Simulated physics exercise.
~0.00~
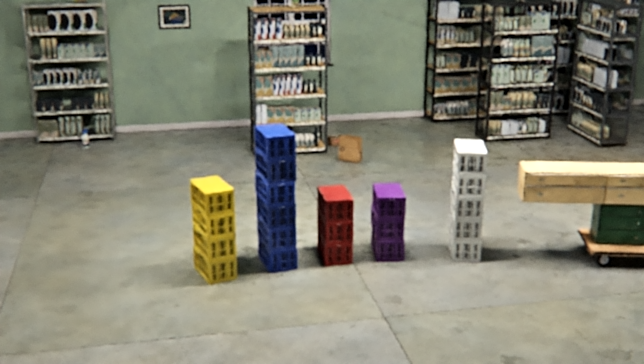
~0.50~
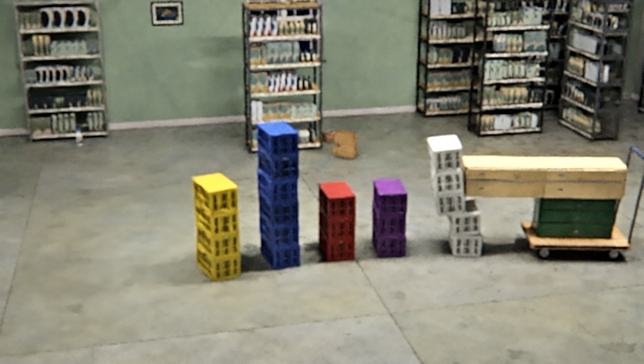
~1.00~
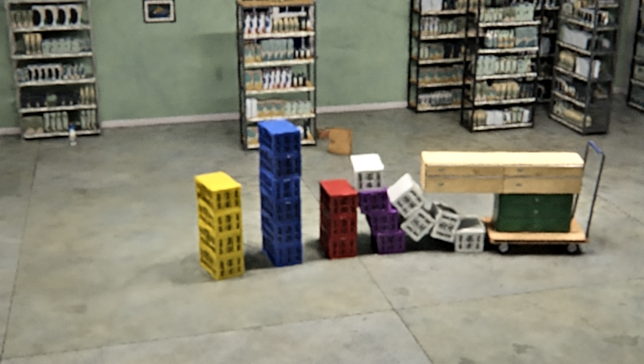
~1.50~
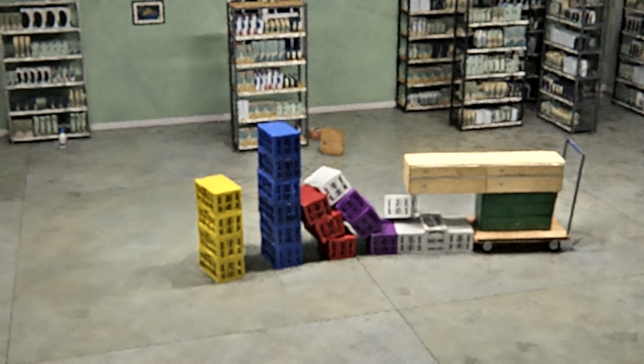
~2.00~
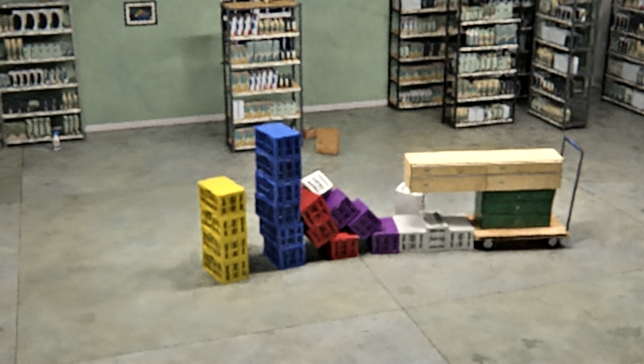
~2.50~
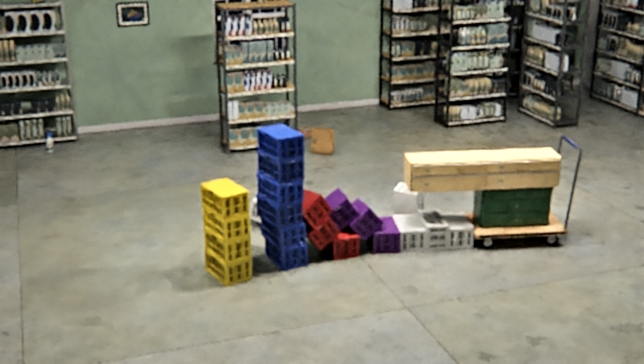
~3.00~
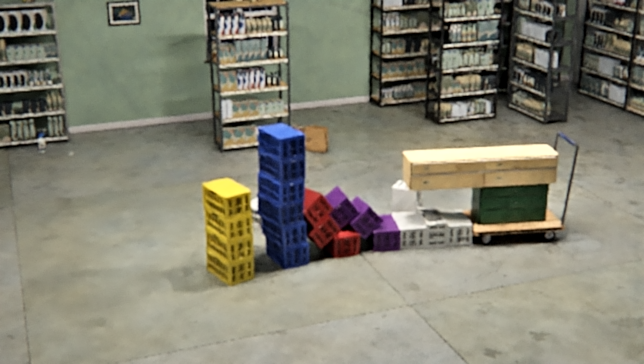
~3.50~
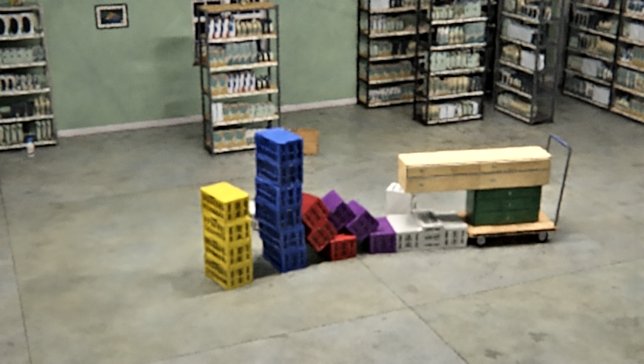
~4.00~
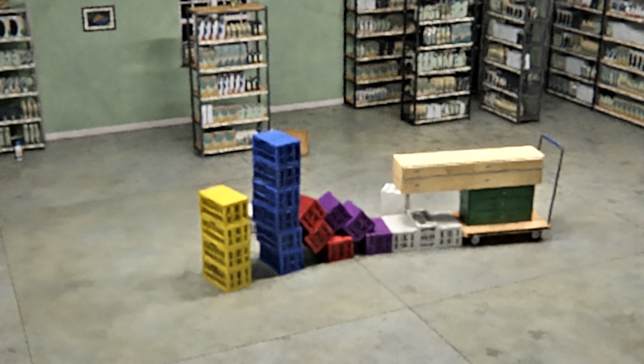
A loaded trolley topples the white, purple and red crates leftward; blue and yellow stay standing.
